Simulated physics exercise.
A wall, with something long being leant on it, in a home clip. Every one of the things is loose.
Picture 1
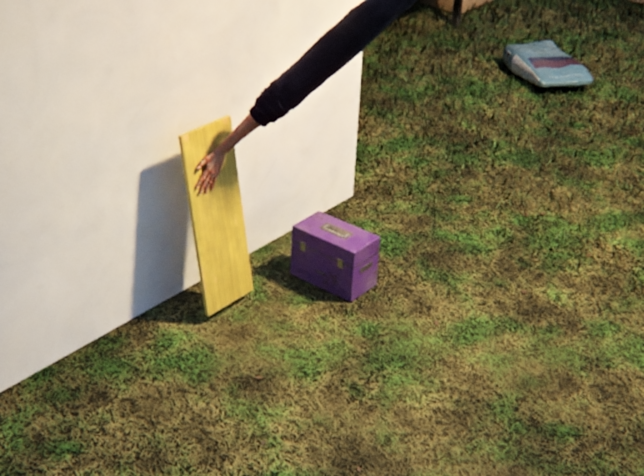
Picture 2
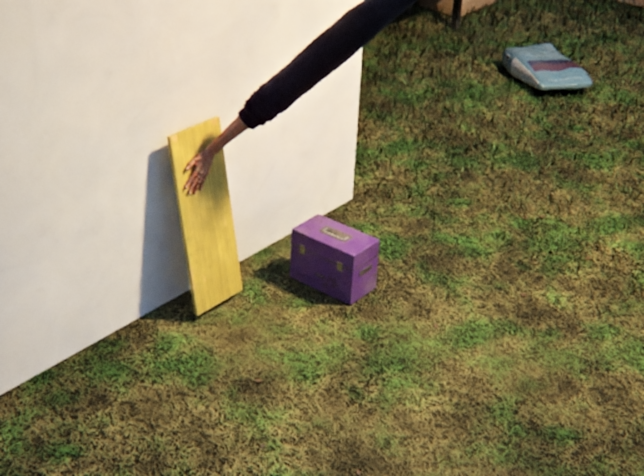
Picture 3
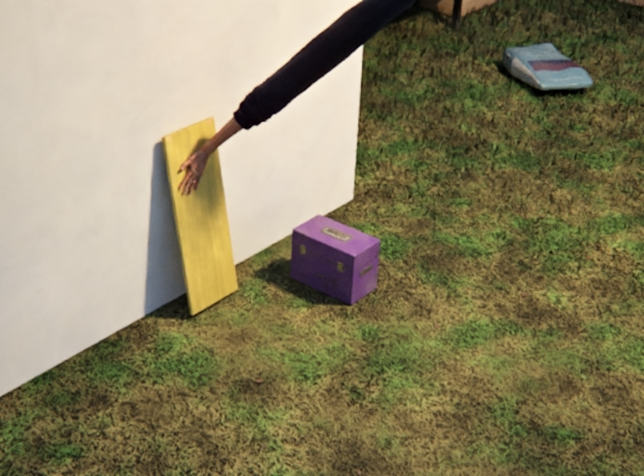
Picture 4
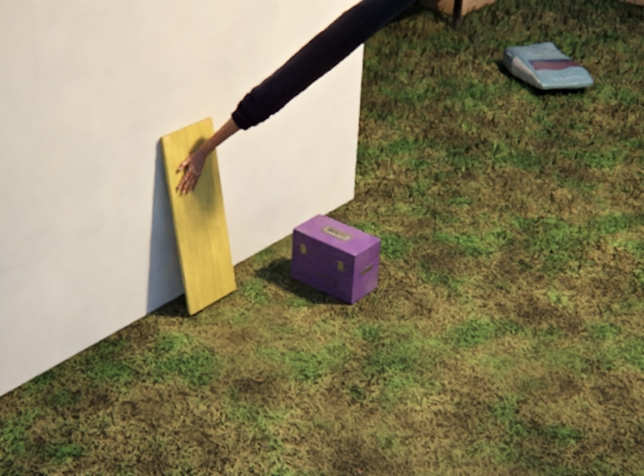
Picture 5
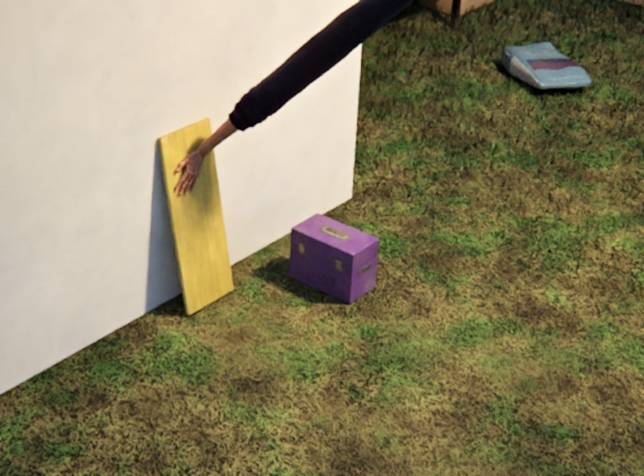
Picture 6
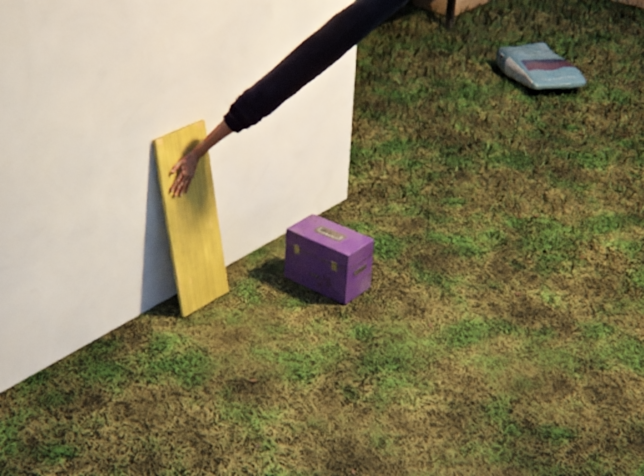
A hand tilts a yellow board back against a white wall beside a purple toolbox.
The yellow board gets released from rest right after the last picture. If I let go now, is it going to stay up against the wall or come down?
Basically it never budges.
Then, 0.30 s on from there, no change.
Then, 0.70 s on from there, yellow board resting near (193, 220).
In the end, both unmoved. At the end, from the last picture's camera, yellow board near (193, 220). The board holds.
